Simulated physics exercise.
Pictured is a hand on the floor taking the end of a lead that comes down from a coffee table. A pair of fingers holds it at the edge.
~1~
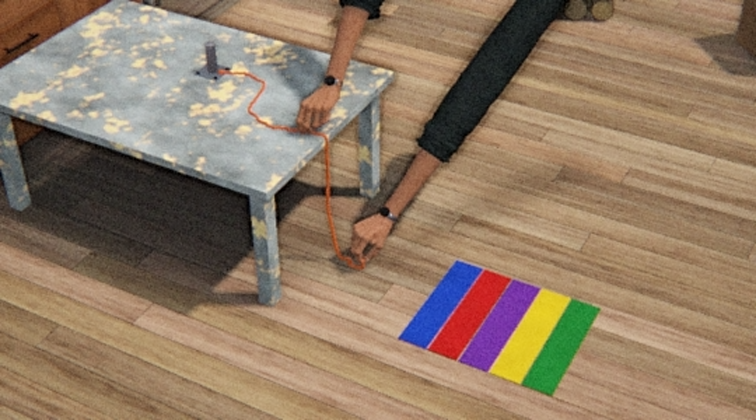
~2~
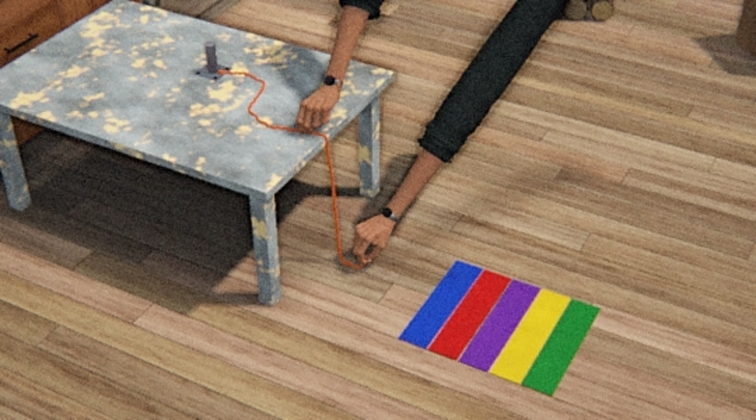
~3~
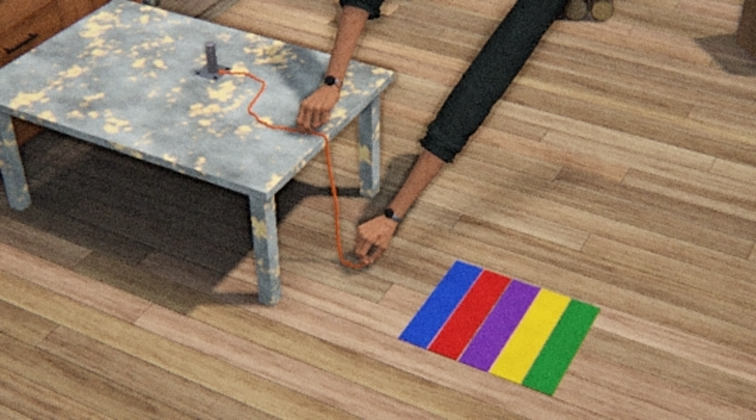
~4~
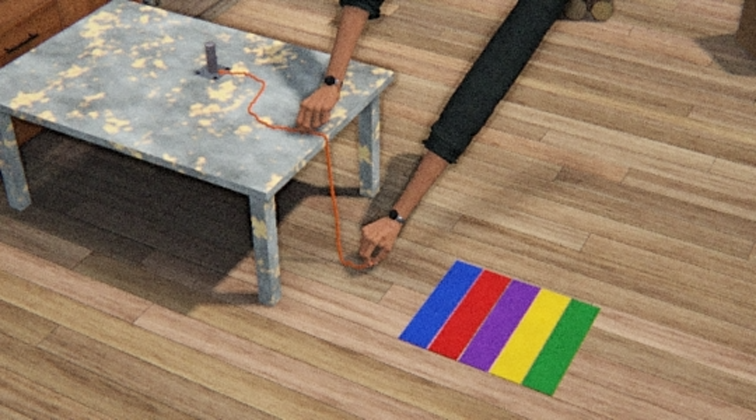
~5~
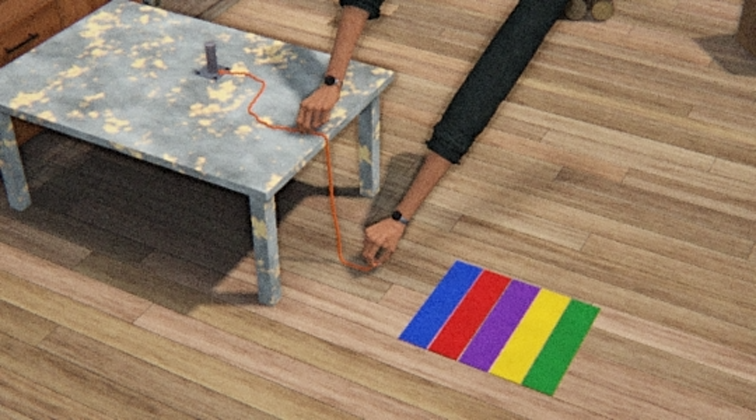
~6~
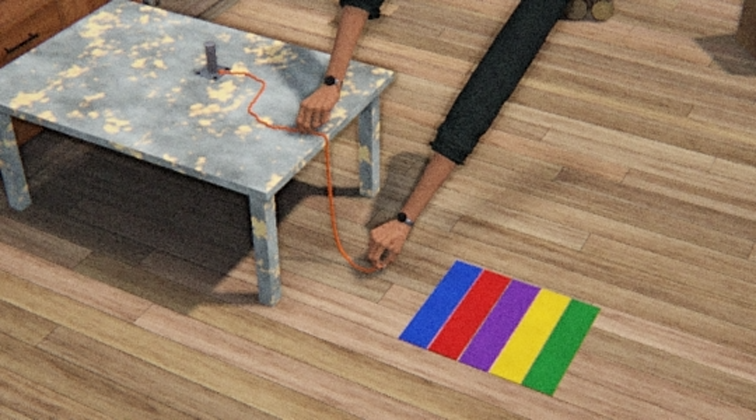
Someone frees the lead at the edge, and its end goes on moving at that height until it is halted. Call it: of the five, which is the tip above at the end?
The purple strip.
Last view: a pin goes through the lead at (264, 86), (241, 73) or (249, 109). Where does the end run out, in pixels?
First try near (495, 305), second near (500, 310), third near (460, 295).
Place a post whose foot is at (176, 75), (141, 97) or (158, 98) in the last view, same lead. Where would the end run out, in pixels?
First (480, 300), then (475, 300), then (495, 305).
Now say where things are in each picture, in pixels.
End (363, 260); blue (423, 328); red (453, 339); purple (483, 350); yellow (514, 362); green (546, 374), in the first frame.
End (366, 261); lead through (246, 75) (255, 100) (271, 127) (327, 144) (334, 198) (339, 250), in the second frame.
End (368, 262), in the third frame.
End (372, 263); lead through (246, 75) (255, 100) (271, 127) (326, 144) (333, 197) (339, 250), in the fourth frame.
End (375, 264), in the fifth frame.
End (380, 266); lead through (246, 75) (255, 100) (271, 127) (326, 144) (331, 197) (341, 250), in the sixth frame.
Soon after, end near (455, 292); over blue.
After that, end near (488, 304); over red.
At the stop, end near (508, 311); over purple. The end stops over the purple strip.
